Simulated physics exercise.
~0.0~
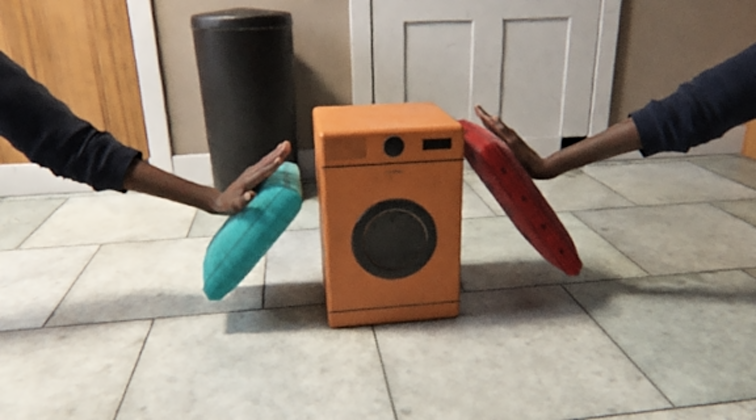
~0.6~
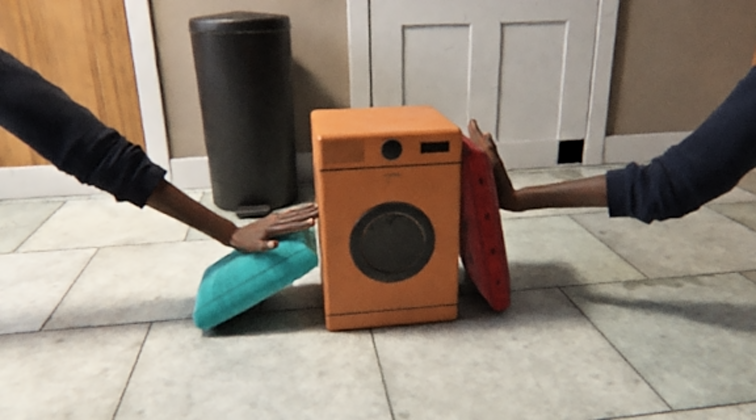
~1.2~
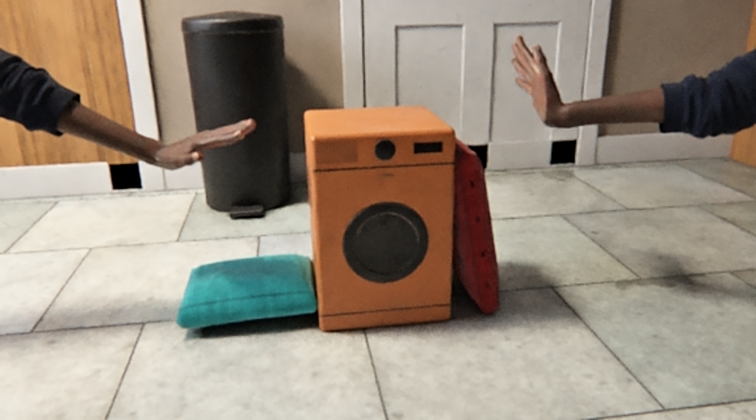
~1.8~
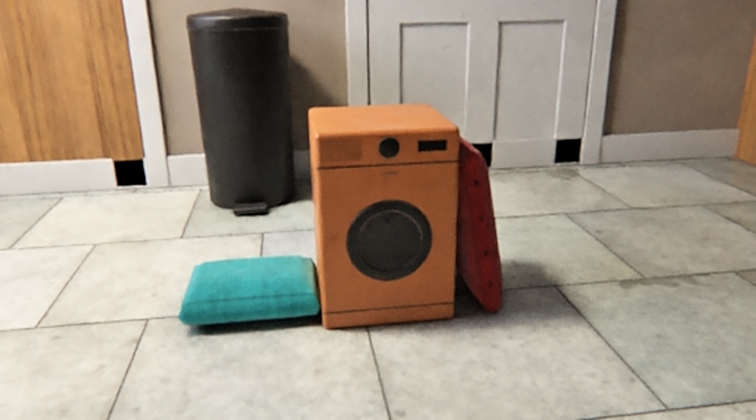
On a grey tiled floor before a white panelled door, a slightly swaying camera looks at an orange machine with a round dark window, a black bin behind it. From either side, dark-sleeved arms reach in, one hand holding a turquoise soft bag at the left and the other a red pillow at the right. The bag's top sinks lower beside the machine, while the pillow comes upright against its right side. The hands let go and draw back out of view. The bag ends up flat on the floor, and the pillow stays propped against the machine.
